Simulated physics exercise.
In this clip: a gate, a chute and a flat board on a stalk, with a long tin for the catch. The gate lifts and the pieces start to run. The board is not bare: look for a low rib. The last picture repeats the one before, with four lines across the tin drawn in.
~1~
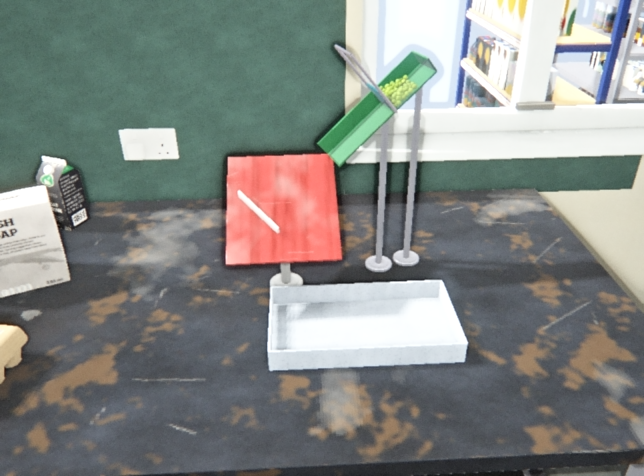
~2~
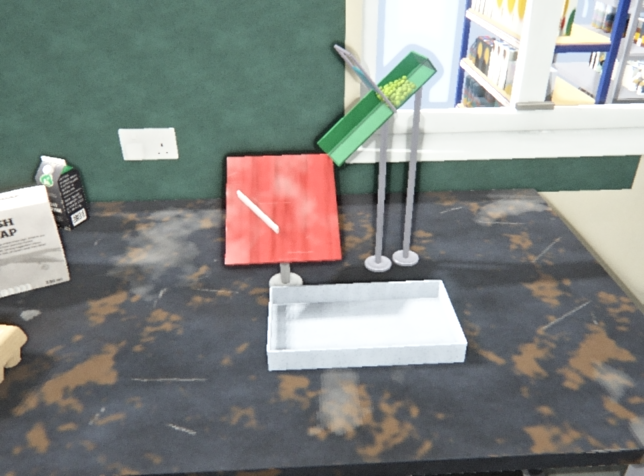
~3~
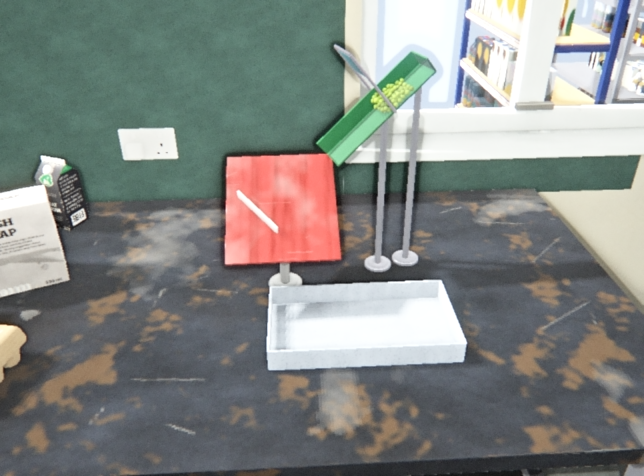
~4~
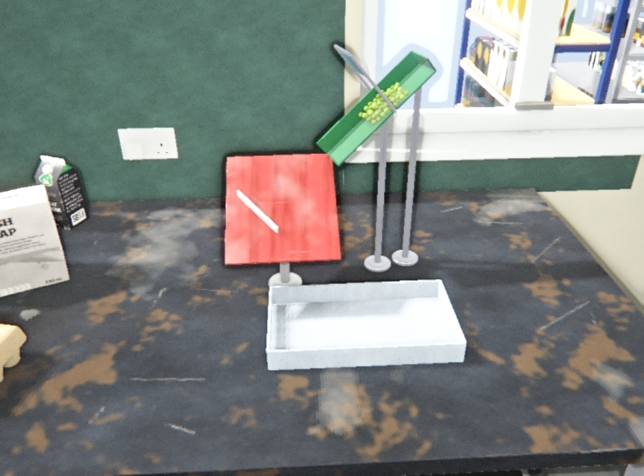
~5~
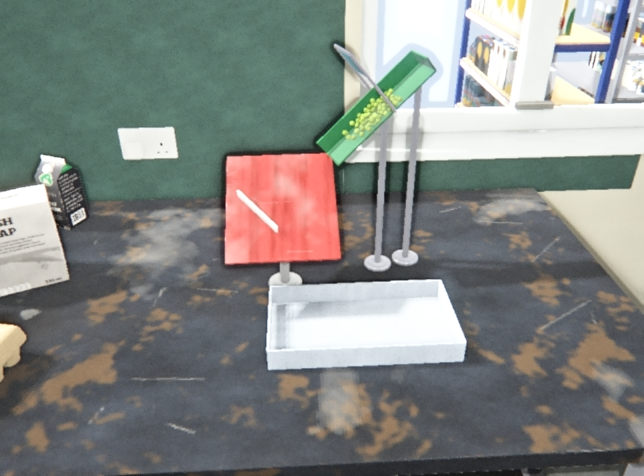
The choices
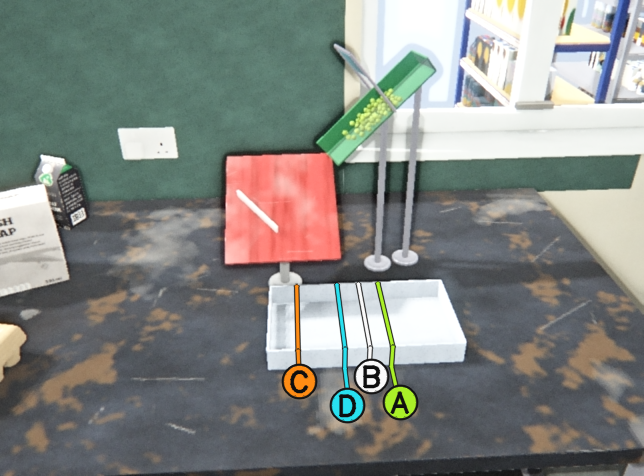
Small green pieces sit bunched behind a gate high in a sloping green chute, above a tilted red board with a low rib and an empty white tin. The gate lifts, and the pieces begin sliding down to the left, spreading into a longer trail that is still inside the chute.
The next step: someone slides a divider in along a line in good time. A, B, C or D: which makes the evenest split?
Line C.
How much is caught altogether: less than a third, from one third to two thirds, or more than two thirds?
More than two thirds.
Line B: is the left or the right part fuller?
Left.
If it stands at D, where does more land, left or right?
Left.
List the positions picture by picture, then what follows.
In the first picture, load behind the gate at (393, 92), dried peas; lip of the chute at (333, 160), sloping fairly steeply.
In the second picture, middle of the board at (282, 206), tilted fairly steeply; middle of its low edge at (284, 261); of its high edge at (280, 156).
In the third picture, front corners of the tin at (268, 351) and (466, 343), empty; front of the load at (376, 107).
In the fourth picture, middle of the load at (383, 104); its front at (361, 115), about a third of the way to the lip; rib from (238, 191) to (277, 228).
In the fifth picture, middle of the load at (374, 110); its front at (349, 137), about two thirds of the way to the lip.
On the marked copy, line A crosses the front rim at (392, 346); line B crosses the front rim at (370, 347); line C crosses the front rim at (298, 350); line D crosses the front rim at (344, 348).
With A, of what is caught, all on the left of the divider, none on the right.
With B, of what is caught, all on the left of the divider, none on the right.
With C, of what is caught, about half on the left of the divider, about half on the right.
With D, of what is caught, all on the left of the divider, none on the right.
